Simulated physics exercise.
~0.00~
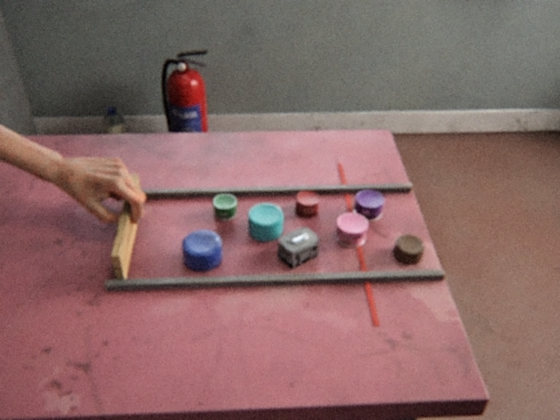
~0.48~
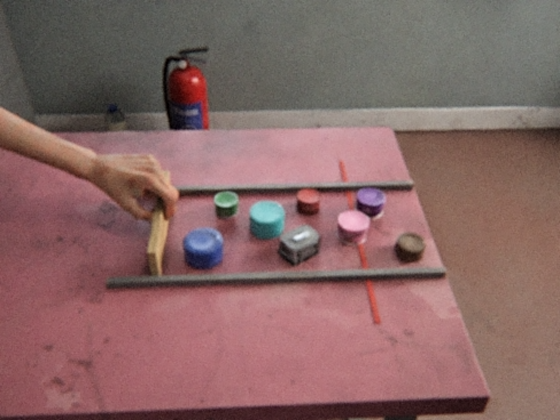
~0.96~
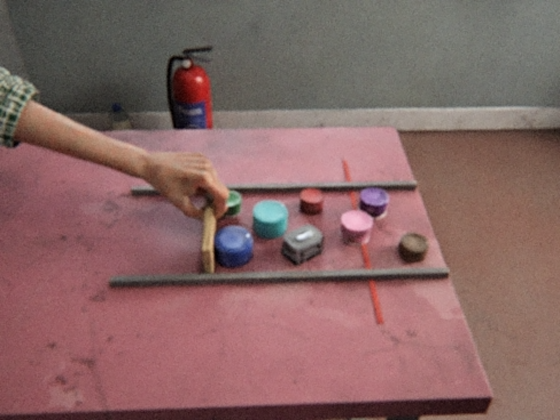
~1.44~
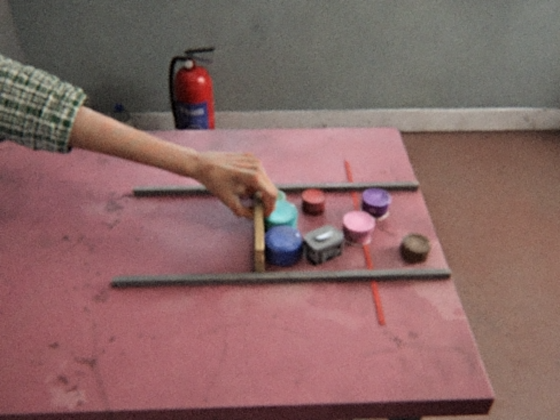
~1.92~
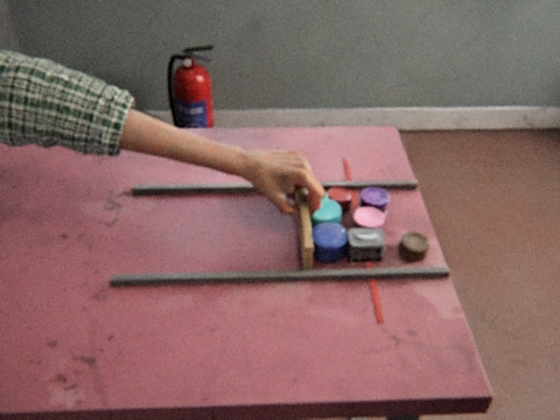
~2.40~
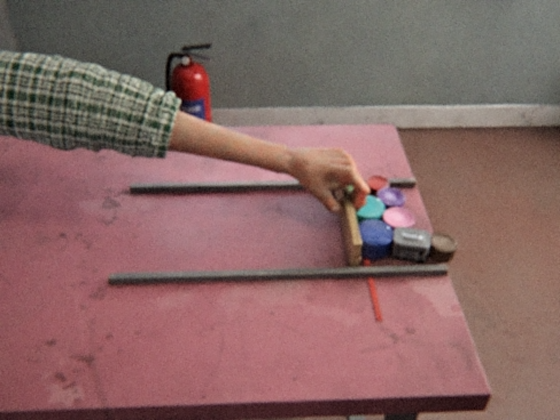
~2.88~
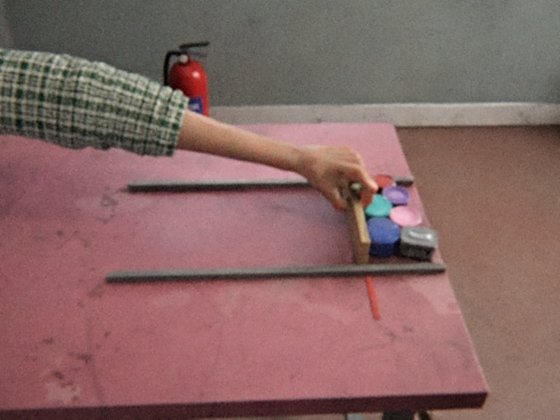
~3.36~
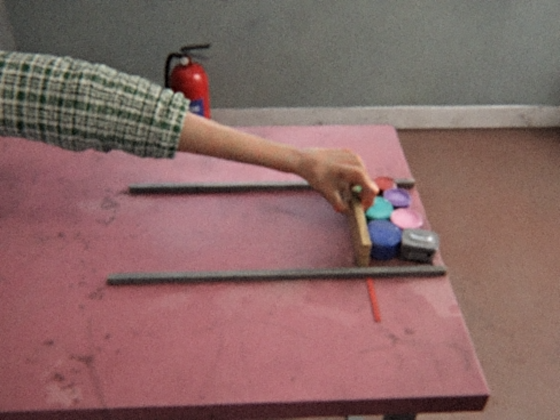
A hand pushes a small upright wooden board along a worn red table, seen from above at a slight angle, with a red fire extinguisher by the grey wall behind. Two dark rails form a channel holding blue, green, teal, red, purple, pink and brown round lids or pots and a grey case, with red tape crossing near the right end. Sliding right, the board gathers the blue lid, then bunches the others together. The cluster crosses the tape, nudging the brown lid to the table's edge. The brown lid drops off, and the board stops with the rest packed at the edge.
